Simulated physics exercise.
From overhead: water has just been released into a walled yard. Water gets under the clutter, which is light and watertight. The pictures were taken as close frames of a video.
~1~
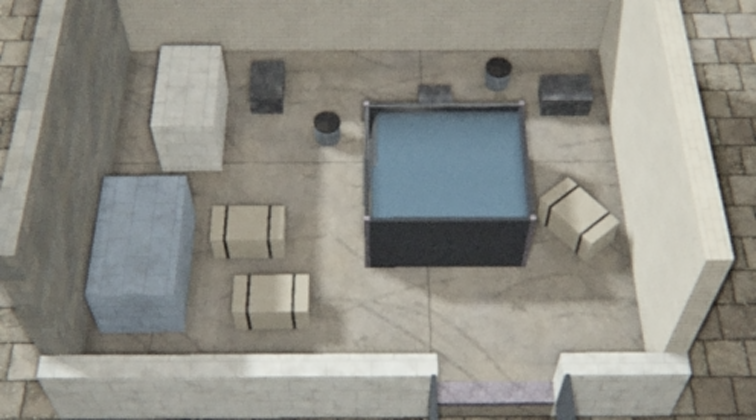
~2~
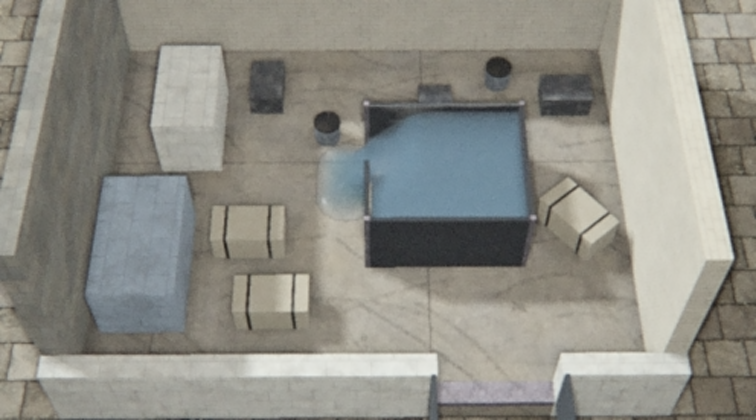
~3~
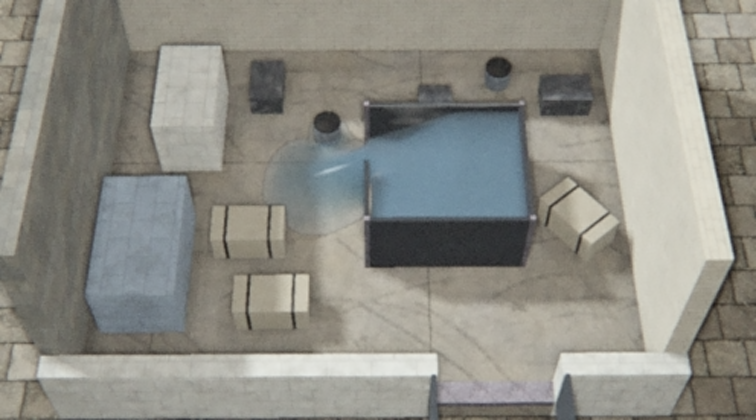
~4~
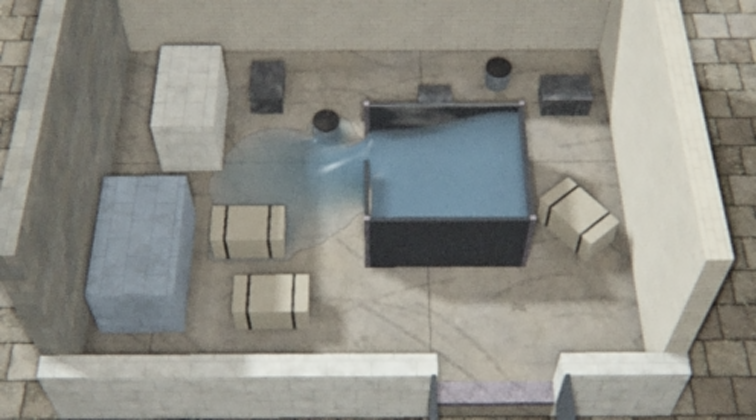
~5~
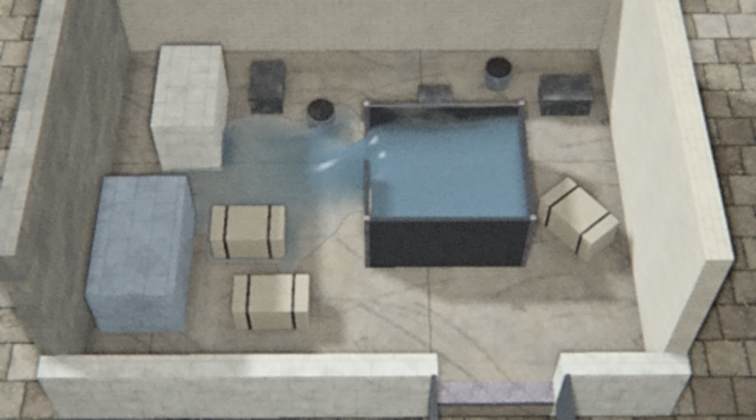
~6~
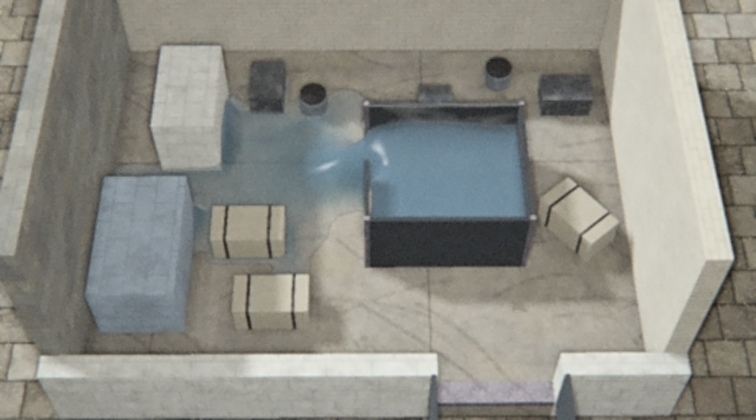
Water poured from the left side of a big dark tank and spread leftward across the walled yard's floor, reaching the pale blocks and nudging a small dark pail slightly, while the other objects stayed put.
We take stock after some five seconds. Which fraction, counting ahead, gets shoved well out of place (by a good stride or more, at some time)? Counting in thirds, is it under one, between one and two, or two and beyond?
In thirds: Between one and two.
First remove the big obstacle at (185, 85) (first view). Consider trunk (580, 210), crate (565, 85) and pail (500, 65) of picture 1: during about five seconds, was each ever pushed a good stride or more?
Item one never went far; item two never went far; item three never went far.
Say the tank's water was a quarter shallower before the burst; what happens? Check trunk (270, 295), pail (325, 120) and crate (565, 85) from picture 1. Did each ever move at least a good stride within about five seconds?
In the order asked: Below that distance, over that distance and below that distance.
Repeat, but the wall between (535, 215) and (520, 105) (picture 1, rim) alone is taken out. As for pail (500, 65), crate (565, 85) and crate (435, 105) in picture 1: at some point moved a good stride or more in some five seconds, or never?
In the order asked: Goes the distance, then goes the distance, then goes the distance.
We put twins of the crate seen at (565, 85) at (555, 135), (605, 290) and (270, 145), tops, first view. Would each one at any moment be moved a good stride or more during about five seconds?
Okay, in order the twins go nowhere much, nowhere much, a long way.
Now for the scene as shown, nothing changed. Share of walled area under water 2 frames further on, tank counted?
It comes to some 30 in a hundred.
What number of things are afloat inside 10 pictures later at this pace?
1.
A moment on, 1 of 8 are well off their spots; 0 afloat.
Next, 3 of 8 are well off their spots; 1 afloat.
Later, 3 of 8 are well off their spots; 1 afloat.
In the end, 5 of 8 are well off their spots, and 5 have been at some point; 1 afloat.
